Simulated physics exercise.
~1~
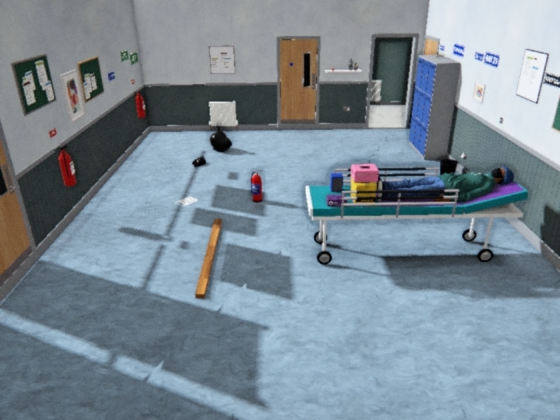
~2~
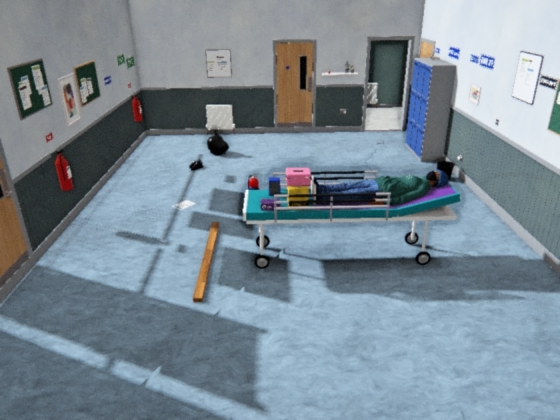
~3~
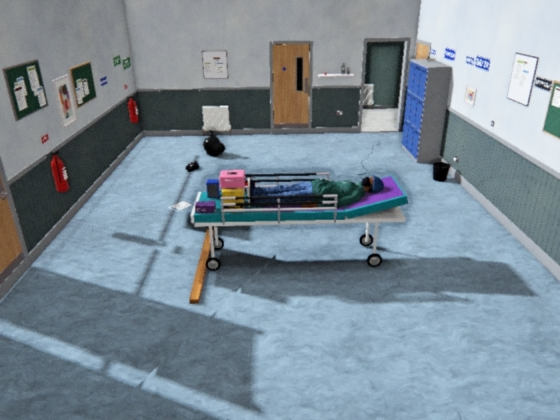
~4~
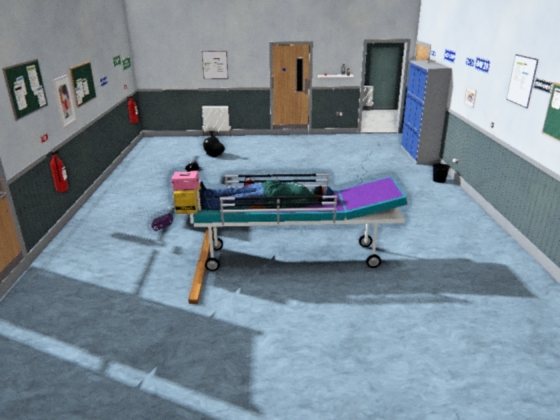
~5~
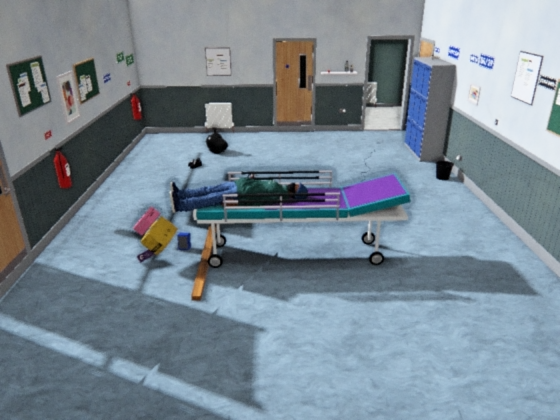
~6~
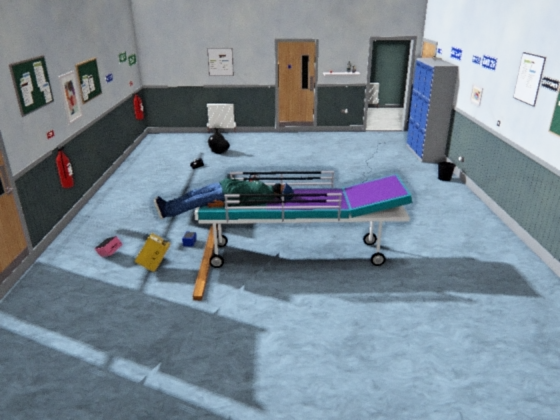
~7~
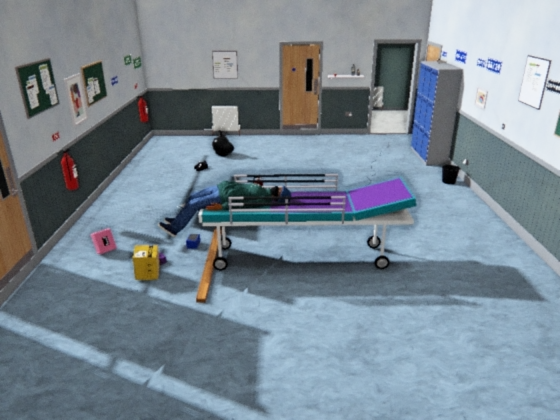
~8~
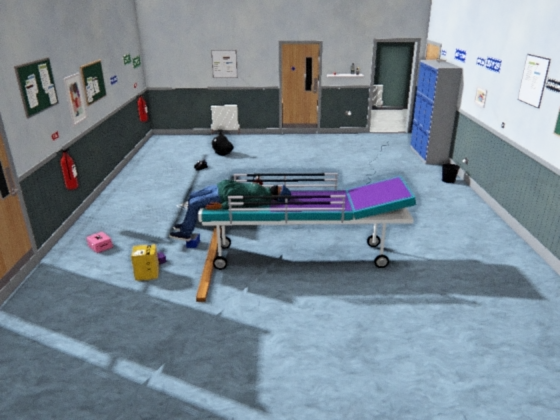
A hospital trolley with a teal and purple mattress rolls left across a pale blue clinic floor, seen from above in a slightly swaying view, carrying a limp person in green and blue. A pink case, a yellow holdall and smaller items ride at the left end, near the feet. Lockers and a door stand behind. The trolley stops at a wooden sill, but its load keeps sliding left. The case, holdall and small items tumble to the floor. The person slides after them and ends with bent legs hanging over the foot end, torso still aboard.
